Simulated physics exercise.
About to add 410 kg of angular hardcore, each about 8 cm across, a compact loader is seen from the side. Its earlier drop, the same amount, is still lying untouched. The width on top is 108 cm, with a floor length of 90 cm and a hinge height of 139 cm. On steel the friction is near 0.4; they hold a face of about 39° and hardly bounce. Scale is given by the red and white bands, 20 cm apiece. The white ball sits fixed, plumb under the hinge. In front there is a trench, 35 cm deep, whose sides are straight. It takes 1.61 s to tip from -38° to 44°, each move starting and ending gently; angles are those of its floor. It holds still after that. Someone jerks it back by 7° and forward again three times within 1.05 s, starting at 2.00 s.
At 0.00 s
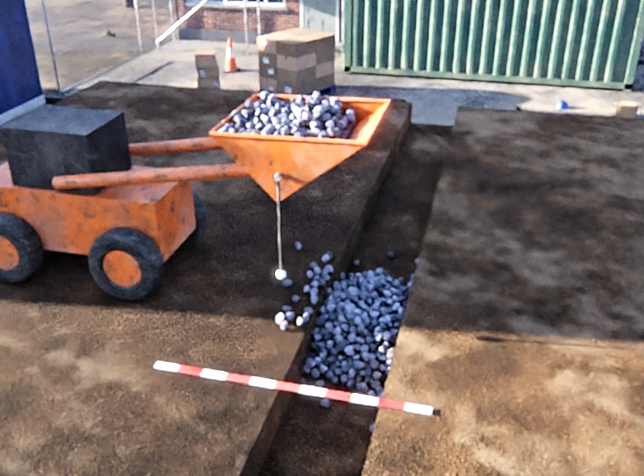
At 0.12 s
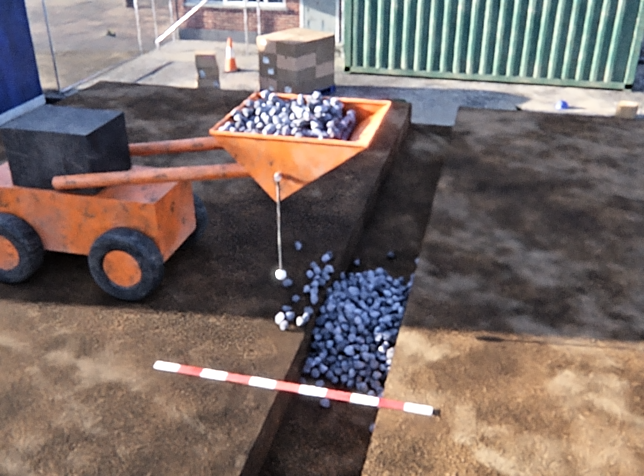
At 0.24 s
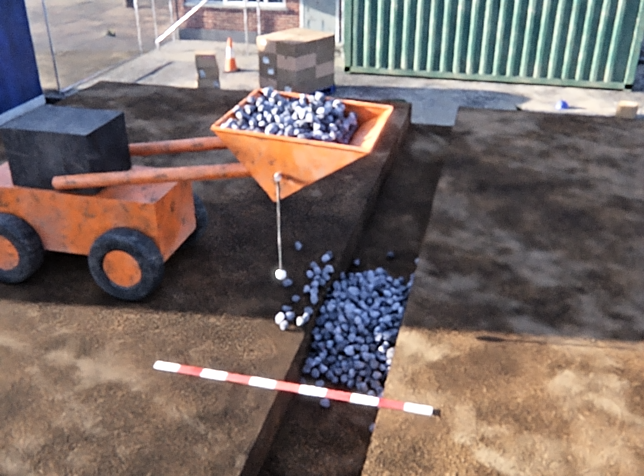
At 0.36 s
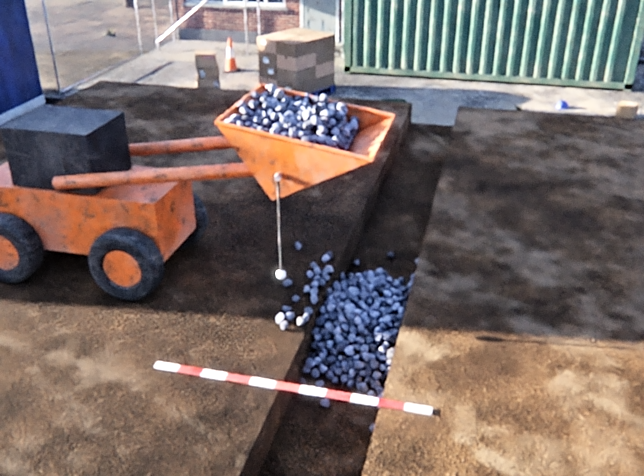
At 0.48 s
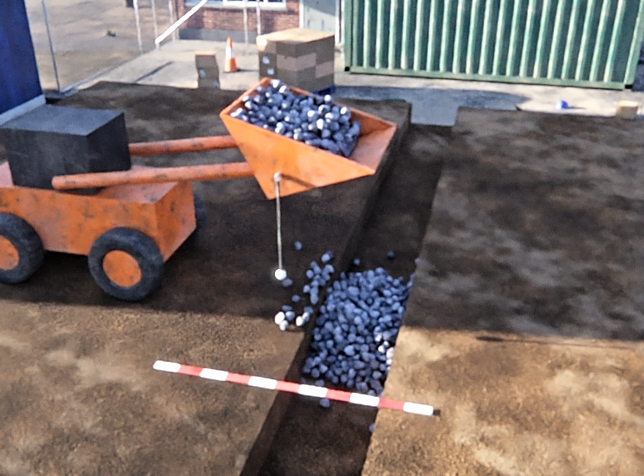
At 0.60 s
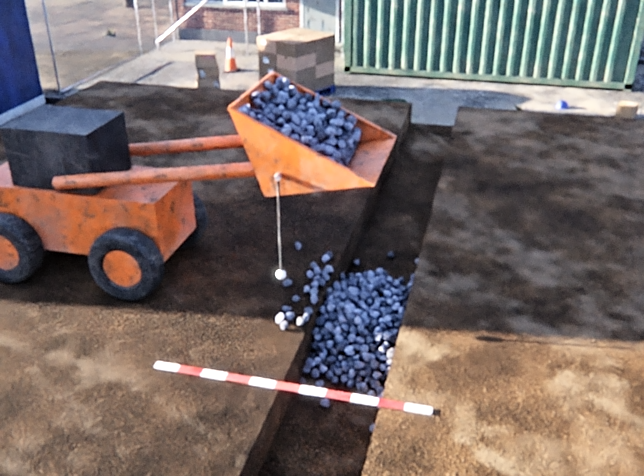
The footage shows an orange loader at left holding a bucket of grey stones beside a trench with a stone pile, above a red and white pole. The bucket gradually tilts forward, its right side lowering, while the loader stays still.
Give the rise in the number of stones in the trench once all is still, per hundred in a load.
A rise of roughly 71 per hundred.
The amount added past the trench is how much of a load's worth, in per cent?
Some 30 per cent.
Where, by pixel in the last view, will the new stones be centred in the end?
I'd point to about (394, 300).
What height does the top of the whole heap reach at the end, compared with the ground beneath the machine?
24 cm above.
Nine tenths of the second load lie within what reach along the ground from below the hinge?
Around 130 cm ahead of it.
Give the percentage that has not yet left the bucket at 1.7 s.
It keeps some 40 percent of its load.
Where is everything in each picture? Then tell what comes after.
In the first frame, the bucket is at -38°, its lip at (367, 144); the top of the load is at (312, 103). The earlier load is highest near (309, 290), 5 cm above ground level, 4 % short of the trench, 96 % in the trench.
The second frame shows lip at (368, 146), floor tilted -37°, highest stones at (307, 103); the stones move at 0.1 m/s on average.
In the third frame, the bucket is at -33°, its lip at (370, 151); the top of the load is at (284, 100); the stones move at 0.2 m/s on average.
In the fourth frame, the bucket is at -28°, its lip at (372, 160); the top of the load is at (273, 96); the stones move at 0.2 m/s on average.
The fifth frame shows lip at (374, 172), floor tilted -20°, highest stones at (269, 93); the stones move at 0.3 m/s on average.
In the sixth frame, the bucket is at -12°, its lip at (374, 185); the top of the load is at (274, 89); the stones move at 0.3 m/s on average.
After 1.2 s the floor is at 31°; in per cent of one load, 95 in the bucket, 4 short of the trench, 101 in the trench; the foremost stones are at (401, 324).
After 1.7 s the floor is at 44°; in per cent of one load, 38 in the bucket, 4 short of the trench, 157 in the trench, 2 past the trench; the foremost stones are at (419, 302).
After 3.5 s the floor is at 44°; in per cent of one load, 0 in the bucket, 4 short of the trench, 167 in the trench, 29 past the trench; the foremost stones are at (511, 301).
After 6.2 s the floor is at 44°; in per cent of one load, 0 in the bucket, 4 short of the trench, 167 in the trench, 29 past the trench; the foremost stones are at (511, 301). Net gain in the trench, 71.
